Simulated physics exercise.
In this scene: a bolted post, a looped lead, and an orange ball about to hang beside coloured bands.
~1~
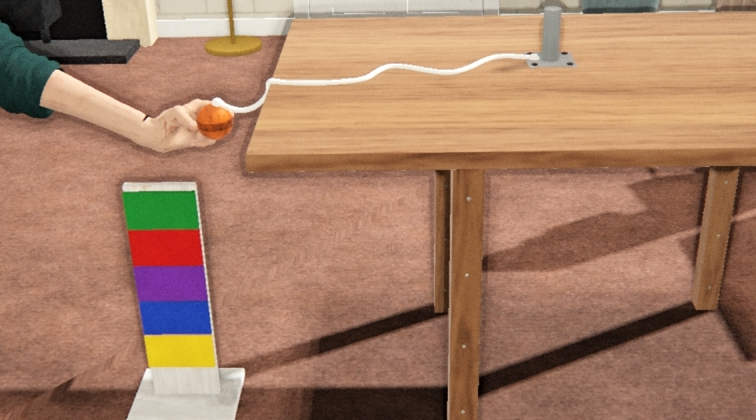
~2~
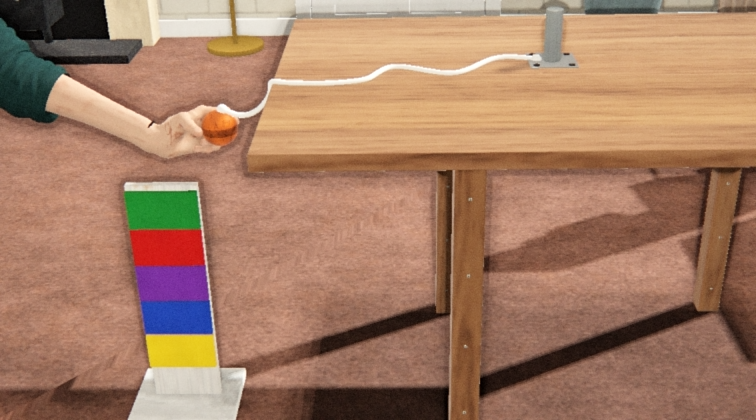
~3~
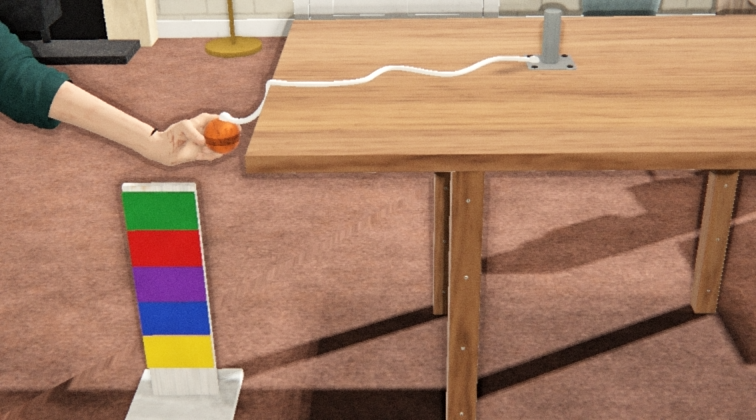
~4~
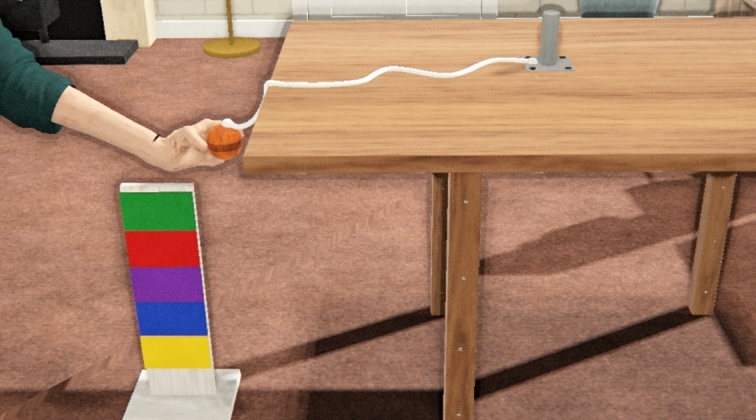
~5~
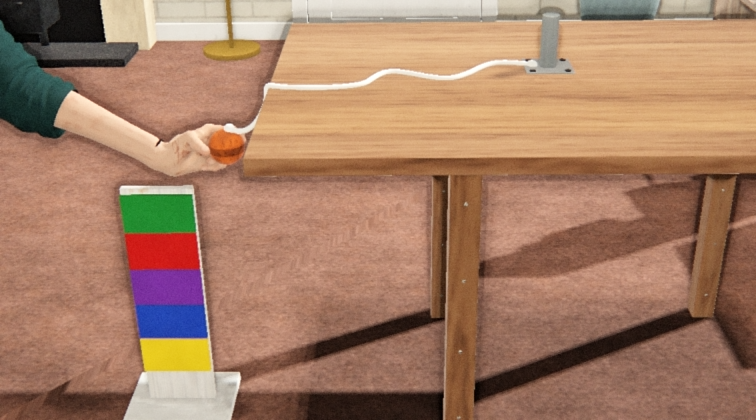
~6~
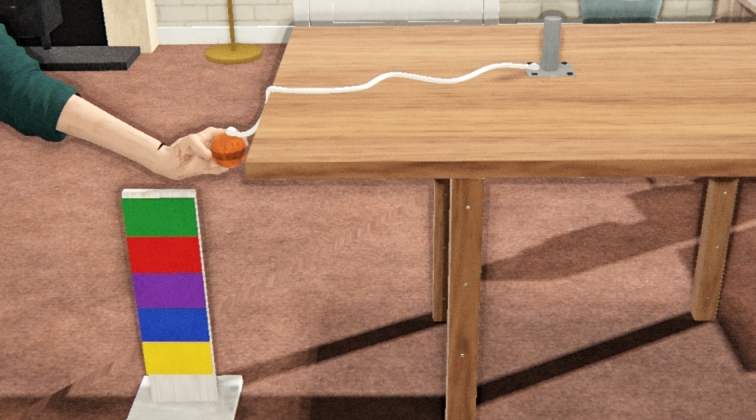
In a room with a reddish-brown carpet, a hand in a dark green sleeve holds an orange ball on a white cord that runs across a wooden table to a metal bracket. The hand slowly lowers the ball slightly down and right, beside the table's edge, above a stand of coloured bands.
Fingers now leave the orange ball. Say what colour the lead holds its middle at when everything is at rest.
That would be green.
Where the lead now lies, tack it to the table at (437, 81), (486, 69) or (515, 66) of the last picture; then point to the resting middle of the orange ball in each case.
Try one gives (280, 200), try two (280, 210), and try three (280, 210).
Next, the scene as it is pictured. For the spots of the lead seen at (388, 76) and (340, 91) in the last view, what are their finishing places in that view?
End positions: About (363, 81) and about (296, 85).
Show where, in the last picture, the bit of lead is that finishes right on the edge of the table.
At (313, 92).
Soon after, ball near (238, 210); level with green.
Then, ball near (305, 211); level with green.
Further on, ball near (271, 216); level with green.
At rest, ball near (280, 215); level with green. Its middle rests at the green band.
